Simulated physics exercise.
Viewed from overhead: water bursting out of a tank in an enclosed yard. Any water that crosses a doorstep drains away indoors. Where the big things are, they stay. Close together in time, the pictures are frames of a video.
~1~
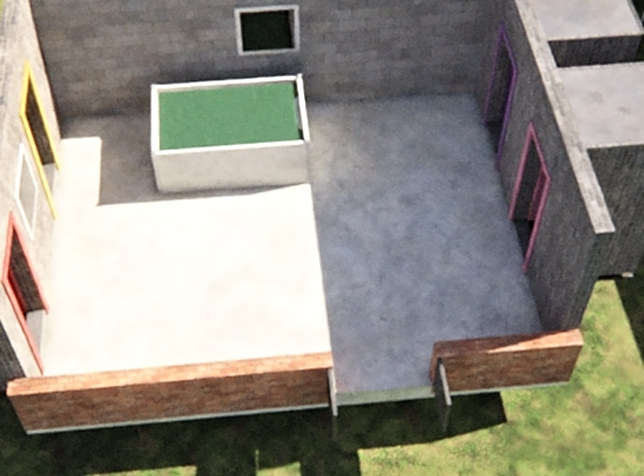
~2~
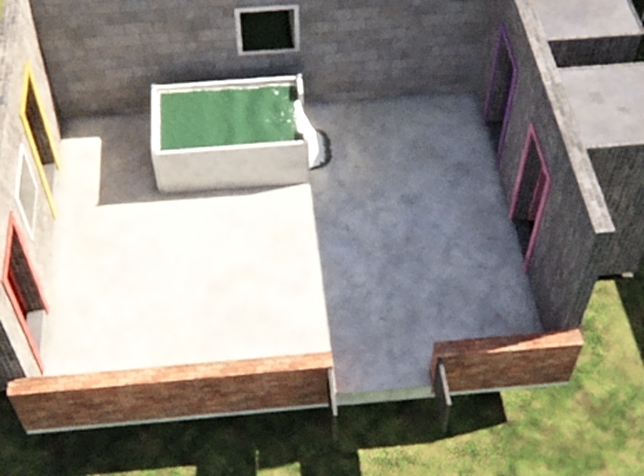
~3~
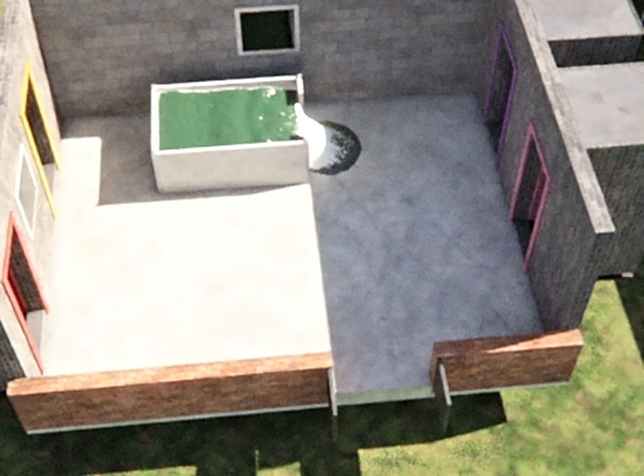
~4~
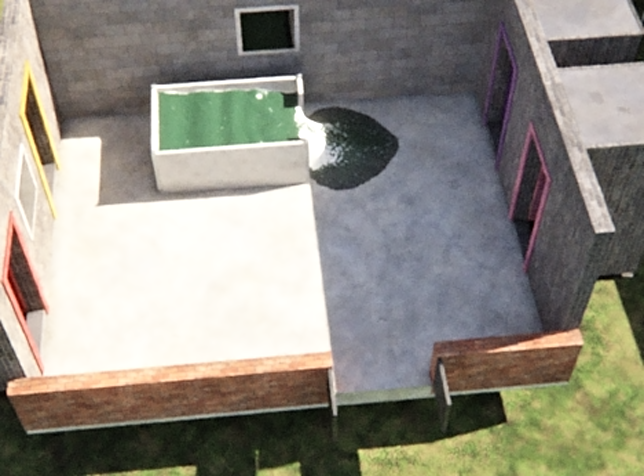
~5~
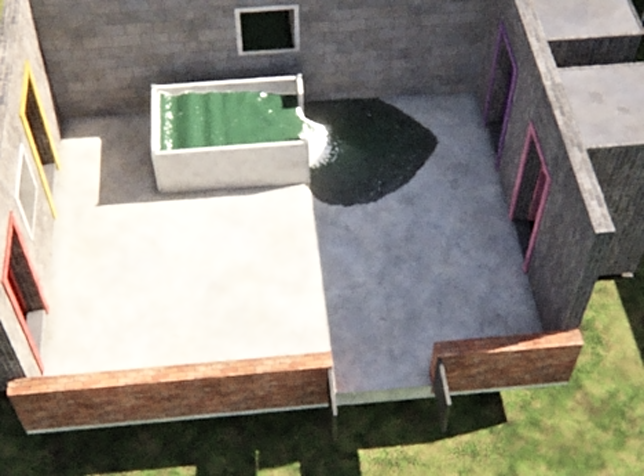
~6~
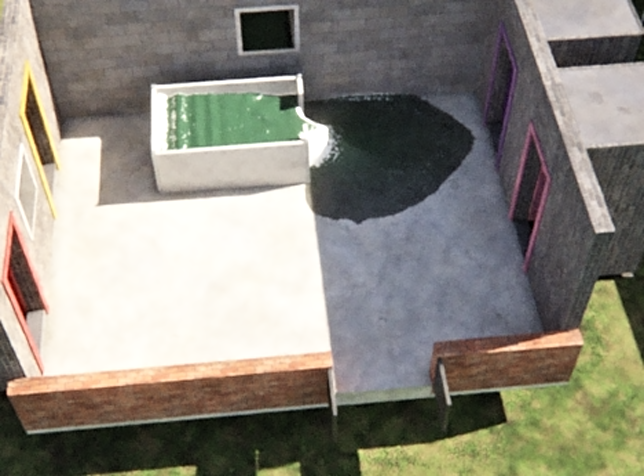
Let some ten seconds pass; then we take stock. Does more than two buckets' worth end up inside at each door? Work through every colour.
In the end the pink door gets overrun I think; the yellow door holds up fine I think; the red door holds up fine I think; the purple door gets overrun I think.
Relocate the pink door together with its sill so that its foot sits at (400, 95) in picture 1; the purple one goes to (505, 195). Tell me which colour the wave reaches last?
It's the one in yellow.
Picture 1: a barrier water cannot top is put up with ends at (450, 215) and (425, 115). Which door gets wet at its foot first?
First comes the purple door.
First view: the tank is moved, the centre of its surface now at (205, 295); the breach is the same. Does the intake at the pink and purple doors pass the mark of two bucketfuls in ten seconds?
Pink gets more, purple gets less.
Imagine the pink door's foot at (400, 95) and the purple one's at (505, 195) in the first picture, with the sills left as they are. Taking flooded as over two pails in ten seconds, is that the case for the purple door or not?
As it turns out, purple runs over.
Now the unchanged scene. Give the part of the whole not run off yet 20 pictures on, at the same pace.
Some 90 per cent.
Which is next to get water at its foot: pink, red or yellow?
Clearly the pink door.
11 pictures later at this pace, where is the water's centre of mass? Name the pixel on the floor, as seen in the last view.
Centre: Close to (309, 154).
A moment on, water covers 25 % of the floor; the pink door wet at the sill, nothing in, the yellow door not reached, the red door not reached, the purple door over two buckets in.
Next, water covers 30 % of the floor; the pink door over two buckets in, the yellow door not reached, the red door not reached, the purple door far over two buckets in.
Then, water covers 35 % of the floor; the pink door over two buckets in, the yellow door not reached, the red door not reached, the purple door far over two buckets in.
Later, water covers 55 % of the floor; the pink door far over two buckets in, the yellow door not reached, the red door not reached, the purple door far over two buckets in.
In the end, water covers 95 % of the floor; the pink door far over two buckets in, the yellow door not reached, the red door wet at the sill, nothing in, the purple door far over two buckets in.
